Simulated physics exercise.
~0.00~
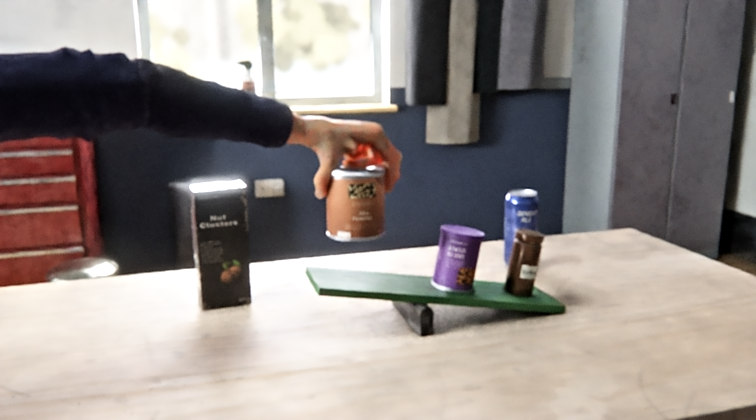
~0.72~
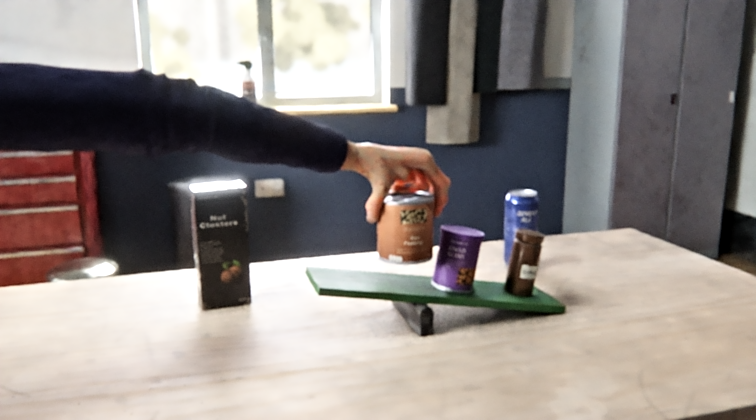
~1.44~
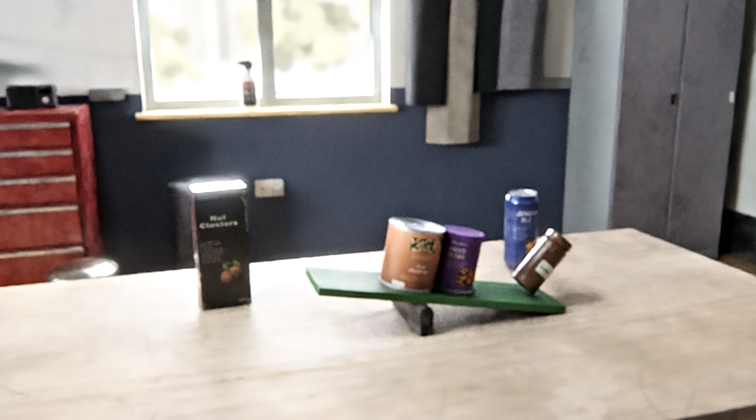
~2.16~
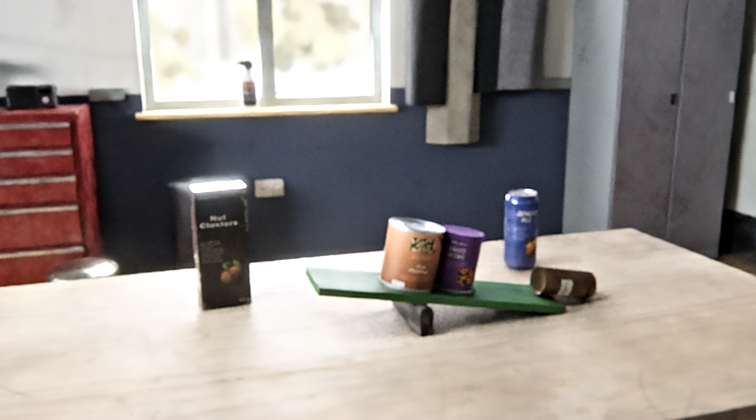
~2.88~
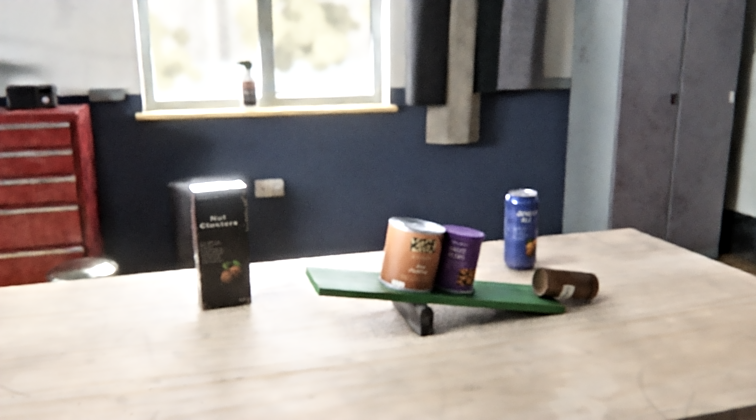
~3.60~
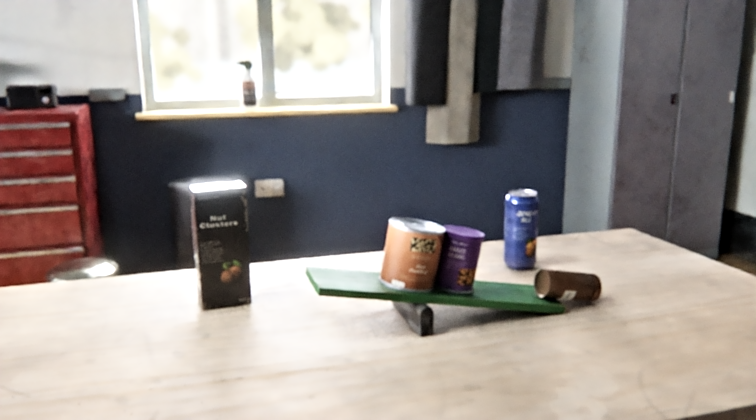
On a wooden table, a hand sets an orange tin on a still plank, and a brown shaker topples.
